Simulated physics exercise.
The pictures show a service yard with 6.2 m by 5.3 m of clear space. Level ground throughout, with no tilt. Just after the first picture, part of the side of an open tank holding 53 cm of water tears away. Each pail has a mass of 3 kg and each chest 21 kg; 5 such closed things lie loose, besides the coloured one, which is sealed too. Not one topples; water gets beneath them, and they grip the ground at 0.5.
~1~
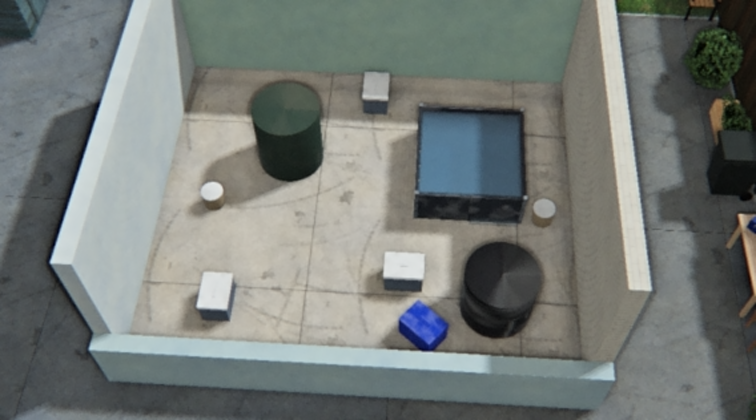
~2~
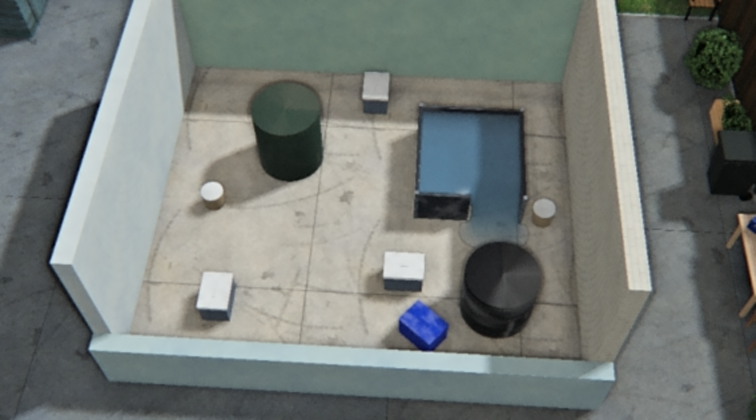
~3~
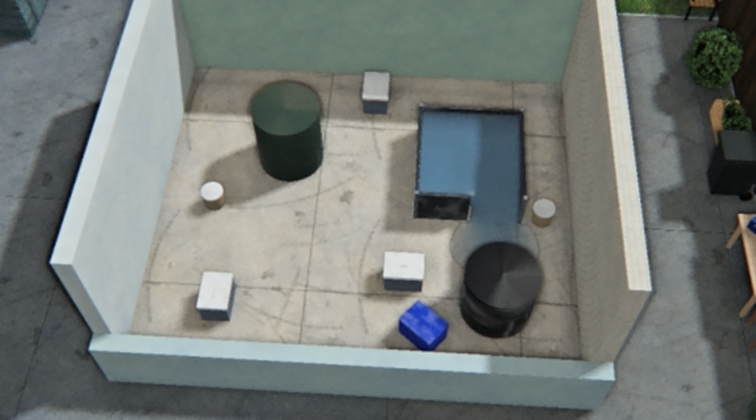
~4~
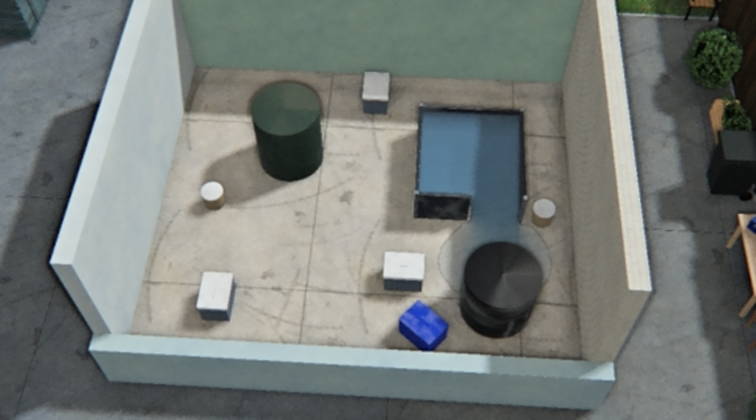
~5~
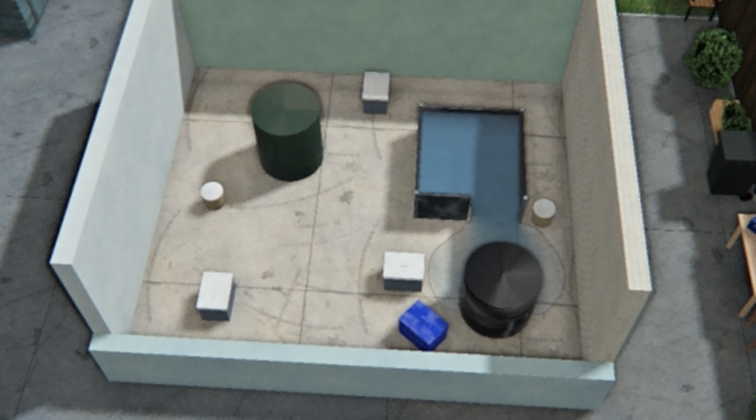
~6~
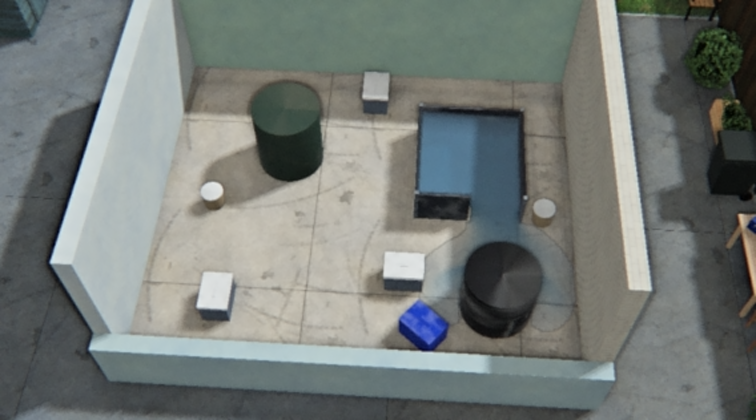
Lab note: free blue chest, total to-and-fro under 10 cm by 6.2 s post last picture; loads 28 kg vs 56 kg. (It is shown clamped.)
Only heavy suffices.
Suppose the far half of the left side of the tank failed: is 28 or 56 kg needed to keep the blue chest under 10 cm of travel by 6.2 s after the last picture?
Note: Low mass sufficient.
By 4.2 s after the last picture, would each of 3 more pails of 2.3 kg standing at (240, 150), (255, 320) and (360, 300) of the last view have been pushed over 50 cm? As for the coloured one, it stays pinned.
Results, in sequence: Not exceeded / exceeded / exceeded.
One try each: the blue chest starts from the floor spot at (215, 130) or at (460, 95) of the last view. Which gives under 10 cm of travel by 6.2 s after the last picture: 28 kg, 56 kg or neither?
Try 1: Lesser mass sufficient. Try 2: Lesser mass sufficient.
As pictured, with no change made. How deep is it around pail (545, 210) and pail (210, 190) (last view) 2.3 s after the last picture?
Depth approx. 5 cm / 0 cm.
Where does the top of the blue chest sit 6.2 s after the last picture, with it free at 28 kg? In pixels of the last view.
It should be close to (389, 311) in the last view.
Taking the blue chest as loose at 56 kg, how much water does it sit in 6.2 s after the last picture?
About 7 cm.
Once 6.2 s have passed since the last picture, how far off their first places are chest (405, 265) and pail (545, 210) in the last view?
So the first is off by 80 centimetres, the second by 250 centimetres.
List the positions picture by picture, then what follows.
The blue chest at (424, 322) rests on the ground; water covers 2.4 m2; 0 of 6 have shifted, in the first picture.
The blue chest at (424, 322), on the bottom; water covers 2.8 m2; 0 of 6 have shifted, in the second picture.
The blue chest at (424, 322) rests on the ground; water covers 3.4 m2; 0 of 6 have shifted, in the third picture.
The blue chest at (424, 322), on the bottom; 3.8 m2 under water; 0 of 6 have shifted, in the fourth picture.
The blue chest at (424, 322) rests on the ground; water covers 4.3 m2; 0 of 6 have shifted, in the fifth picture.
The blue chest at (424, 322) rests on the ground; water covers 4.8 m2; 0 of 6 have shifted, in the sixth picture.
Then, 0.6 s after the last picture the blue chest would be 0 cm from its start with 28 kg and 0 cm from its start with 56 kg; 4 cm of water round it then.
Then, 2.3 s after the last picture the blue chest would be 12 cm from its start with 28 kg and 0 cm from its start with 56 kg; 10 cm of water round it then.
Then, 4.2 s after the last picture the blue chest would be 48 cm from its start with 28 kg and 0 cm from its start with 56 kg; 8 cm of water round it then.
Then, 6.2 s after the last picture the blue chest would be 48 cm from its start with 28 kg and 0 cm from its start with 56 kg; 7 cm of water round it then.
